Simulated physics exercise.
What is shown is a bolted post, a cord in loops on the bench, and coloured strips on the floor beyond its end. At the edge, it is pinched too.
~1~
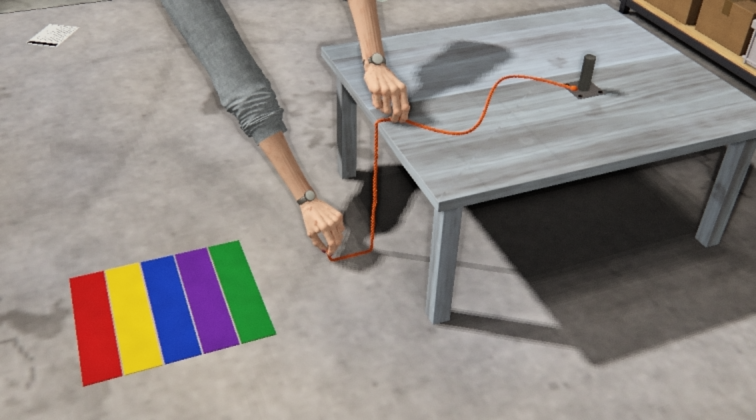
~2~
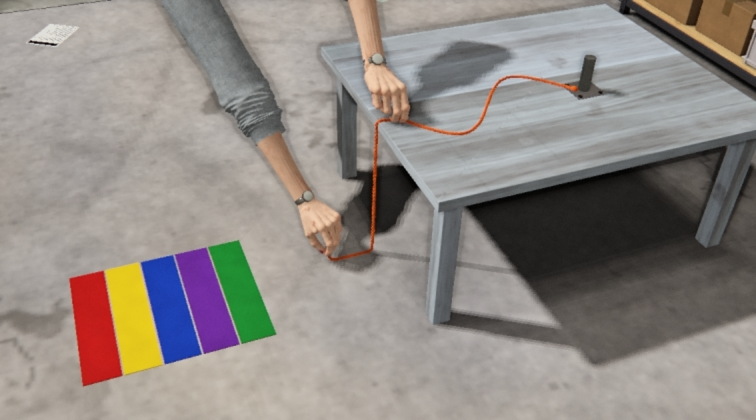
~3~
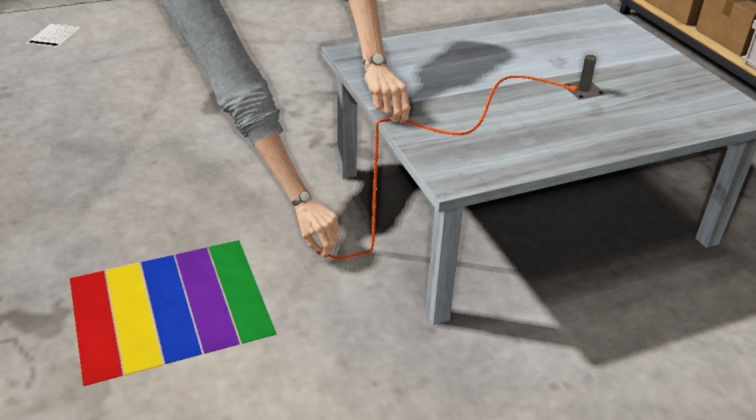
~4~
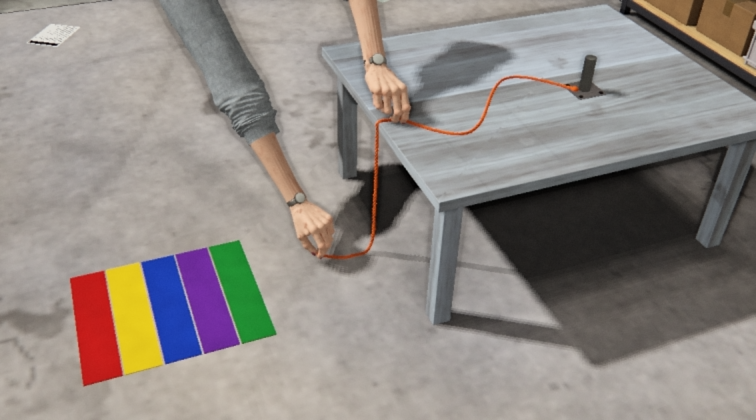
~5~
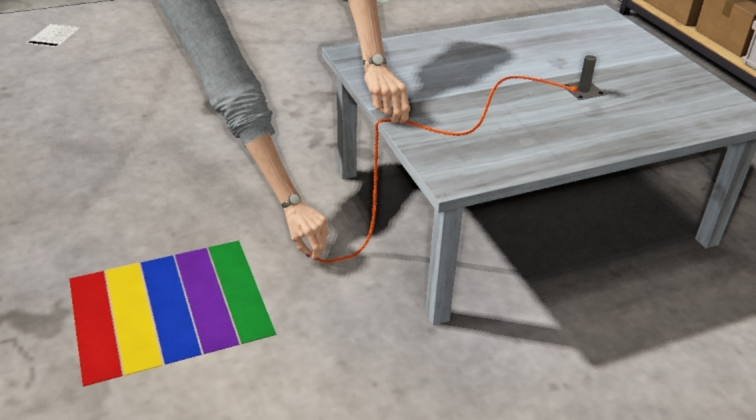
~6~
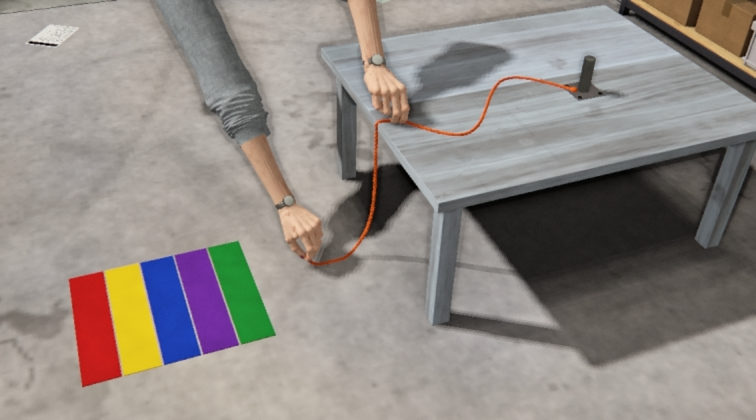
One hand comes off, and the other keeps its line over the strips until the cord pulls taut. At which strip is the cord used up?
At the yellow one.
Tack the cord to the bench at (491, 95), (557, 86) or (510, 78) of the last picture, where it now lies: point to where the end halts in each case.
The three spots are (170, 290), (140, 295) and (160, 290), in that order.
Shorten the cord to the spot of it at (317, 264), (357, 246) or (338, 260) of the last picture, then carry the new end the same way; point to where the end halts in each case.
Taking them in turn, it's about (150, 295), then about (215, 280), and finally about (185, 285).
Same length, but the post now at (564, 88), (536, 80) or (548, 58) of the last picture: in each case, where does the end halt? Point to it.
Try by try, around (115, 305), (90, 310) and (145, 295).
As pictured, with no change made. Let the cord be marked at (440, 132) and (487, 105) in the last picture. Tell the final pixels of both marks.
At (371, 134), then (454, 112).
Soon after, end near (187, 286); over purple.
After that, end near (151, 294); over blue.
At the stop, end near (130, 299); over yellow. It gets as far as the yellow strip.
